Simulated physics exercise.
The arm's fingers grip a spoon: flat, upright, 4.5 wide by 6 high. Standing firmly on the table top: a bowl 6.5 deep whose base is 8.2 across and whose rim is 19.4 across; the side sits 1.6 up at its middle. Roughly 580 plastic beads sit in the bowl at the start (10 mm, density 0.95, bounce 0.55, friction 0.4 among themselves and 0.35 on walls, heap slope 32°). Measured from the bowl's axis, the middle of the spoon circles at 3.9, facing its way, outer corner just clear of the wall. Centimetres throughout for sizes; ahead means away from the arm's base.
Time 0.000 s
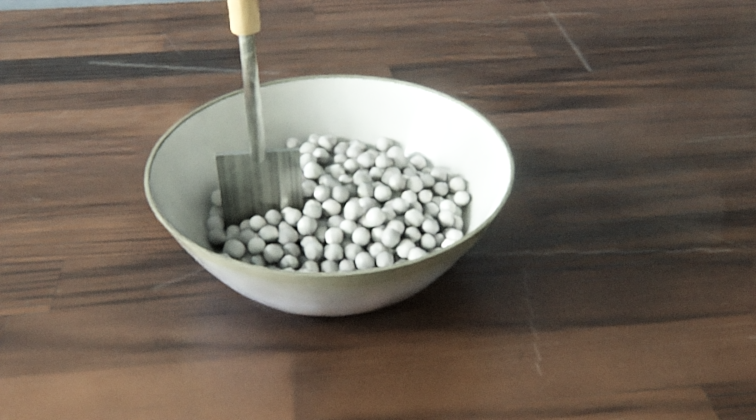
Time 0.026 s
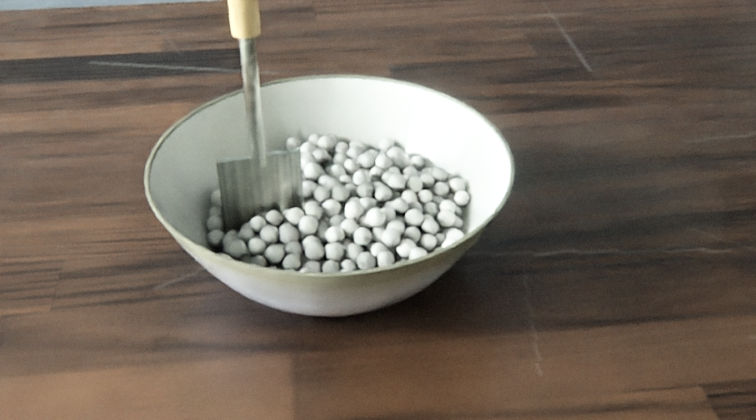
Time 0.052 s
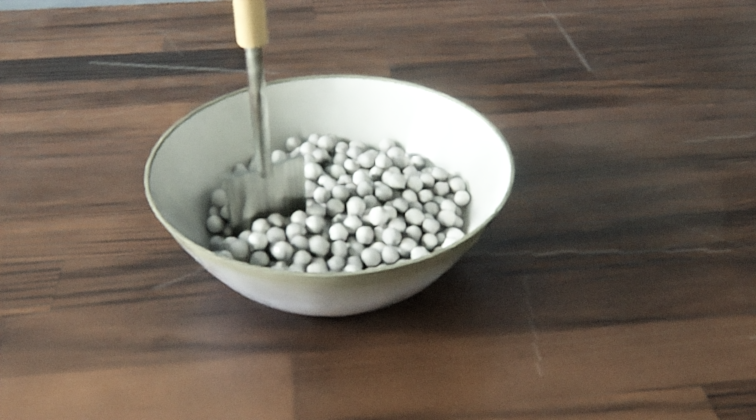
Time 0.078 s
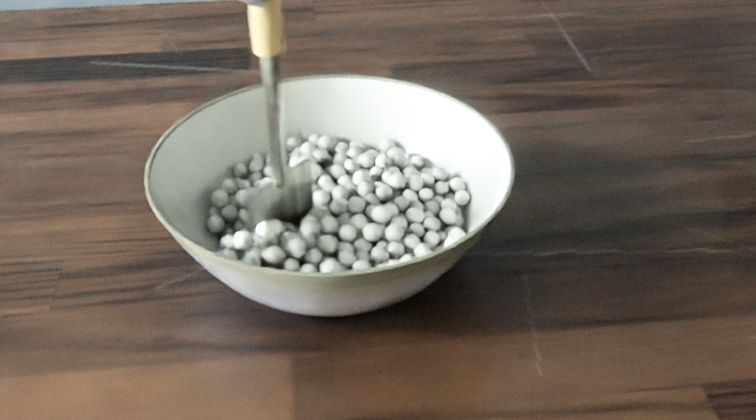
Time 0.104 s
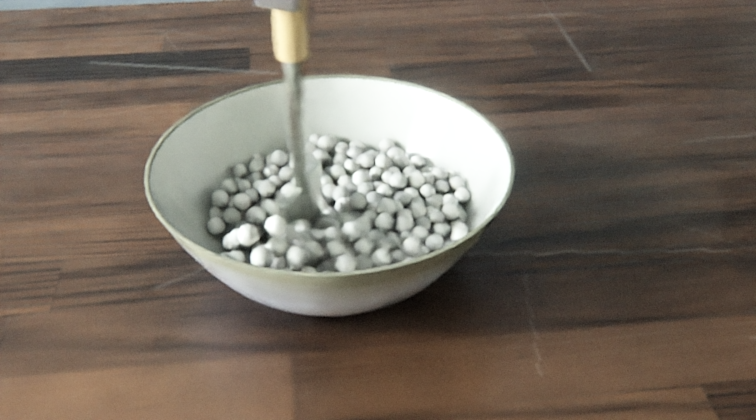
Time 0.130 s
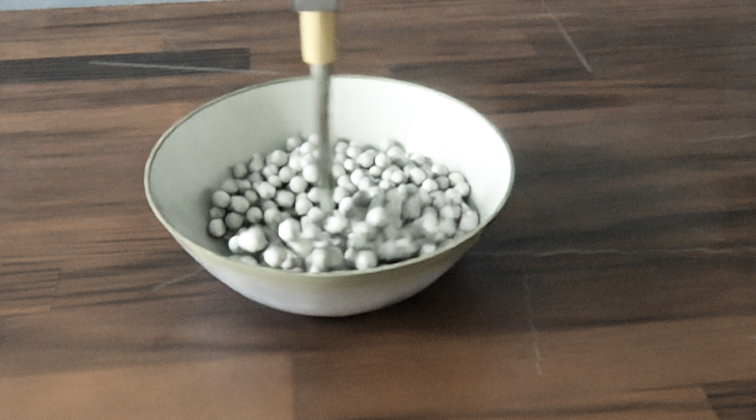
A flat spoon with a pale handle dipped into a white bowl of small whitish beads on a wooden table, then swept from the left toward the middle, turning edge-on and pushing beads aside.
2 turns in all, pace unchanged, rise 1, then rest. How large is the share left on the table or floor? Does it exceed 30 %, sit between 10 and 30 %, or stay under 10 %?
It sits between 10 and 30 %.
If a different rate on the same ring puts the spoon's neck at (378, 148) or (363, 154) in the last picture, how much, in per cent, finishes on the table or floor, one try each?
Near 40 in a hundred for the first and near 30 in a hundred for the second.
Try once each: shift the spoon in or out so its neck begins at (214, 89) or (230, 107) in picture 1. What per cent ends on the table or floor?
I'd put it at around 5 and 20 percent.
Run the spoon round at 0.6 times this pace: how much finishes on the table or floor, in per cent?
I'd put it near 5 %.
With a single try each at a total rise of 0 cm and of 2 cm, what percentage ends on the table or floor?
Estimates: 25 % and 15 %.
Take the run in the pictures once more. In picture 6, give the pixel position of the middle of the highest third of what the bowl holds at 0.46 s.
Upper-third centre: Approx. (225, 168) px.
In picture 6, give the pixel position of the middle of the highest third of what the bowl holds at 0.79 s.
I'd say about (401, 174).
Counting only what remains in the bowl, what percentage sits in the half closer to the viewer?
Close to 55 in a hundred.
After 0.46 s, 332° round, highest piece 9 above the table; 511 in the bowl, 53 on the table or floor, 20 in flight or on the tool.
After 0.79 s, 221° round, highest piece 7 above the table; 477 in the bowl, 102 on the table or floor, 5 in flight or on the tool.
After 1.15 s, 0° round, highest piece 6 above the table; 472 in the bowl, 112 on the table or floor.
After 1.85 s, 0° round, highest piece 5 above the table; 472 in the bowl, 112 on the table or floor.
At rest, 472 in the bowl, 112 on the table or floor. That is 19 % on the table or floor.
